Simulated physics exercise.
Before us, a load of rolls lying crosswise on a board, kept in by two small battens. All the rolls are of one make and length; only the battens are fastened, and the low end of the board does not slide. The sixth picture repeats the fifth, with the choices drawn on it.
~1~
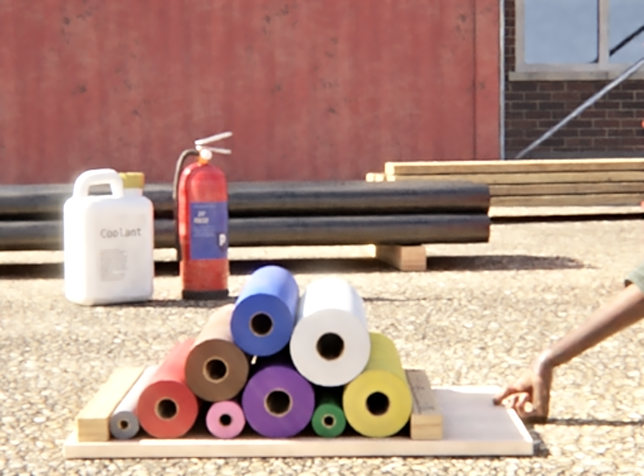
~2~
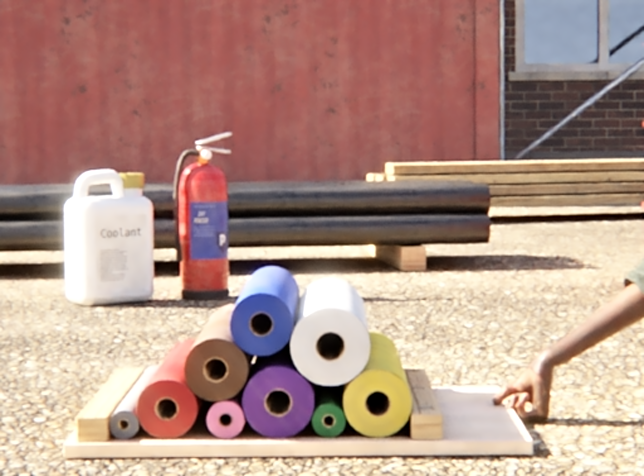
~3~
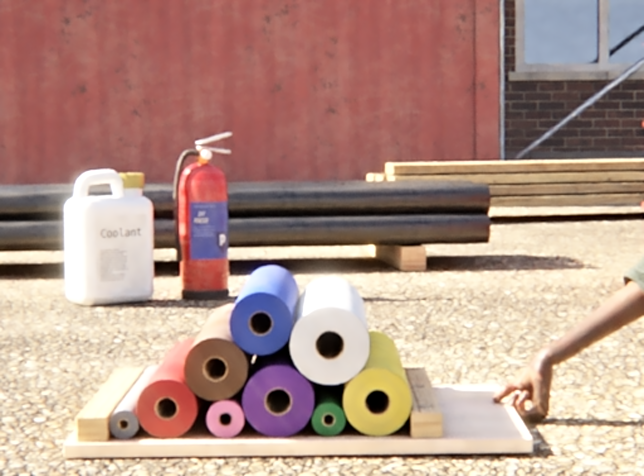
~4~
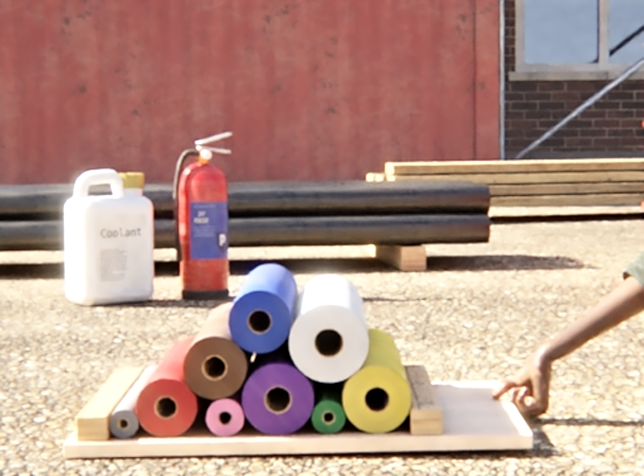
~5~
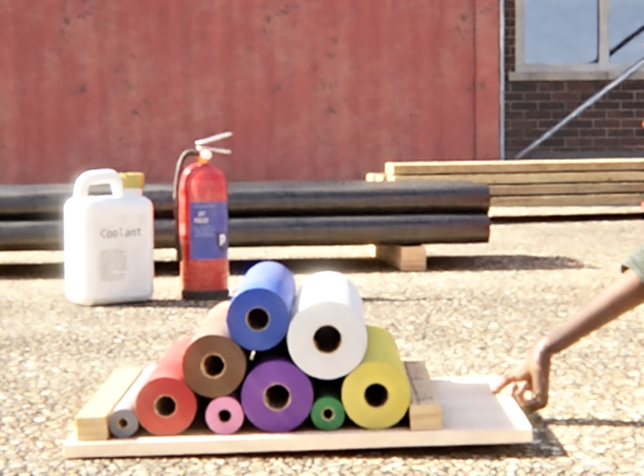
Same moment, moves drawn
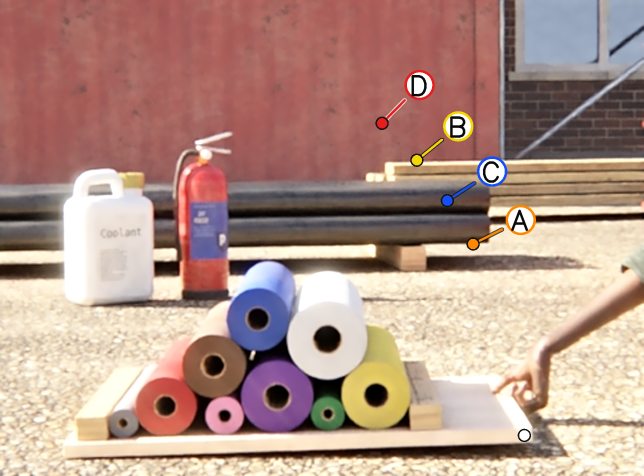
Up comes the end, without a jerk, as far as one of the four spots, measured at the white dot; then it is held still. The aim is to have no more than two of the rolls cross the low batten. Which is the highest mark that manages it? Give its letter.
The last mark within the limit is B.
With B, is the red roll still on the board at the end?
Yes.
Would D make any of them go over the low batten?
Yes, at D.
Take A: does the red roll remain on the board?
The red roll: Yes.
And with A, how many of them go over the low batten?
It comes to none.
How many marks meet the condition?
The number is three.
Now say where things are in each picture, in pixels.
The first picture shows green roll (329, 421); yellow roll (378, 403); white roll (330, 346).
The second picture shows white roll (330, 346); brown roll (216, 370).
The third picture shows board (301, 406); yellow roll (378, 402); red roll (167, 408).
The fourth picture shows board (301, 405); grey roll (123, 424); red roll (166, 407).
The fifth picture shows board (301, 401); grey roll (123, 423); red roll (166, 406).
On the marked copy, A at (473, 244); B at (417, 160); C at (447, 201); D at (382, 124); the white dot at (524, 435).
With B. Early on, board at 25°.
Further on, board at 39°.
At the end, board at 39°, two over the low batten (brown, blue).
As for the rest, A none over the low batten; C none over the low batten; D three over the low batten (white, brown, blue).
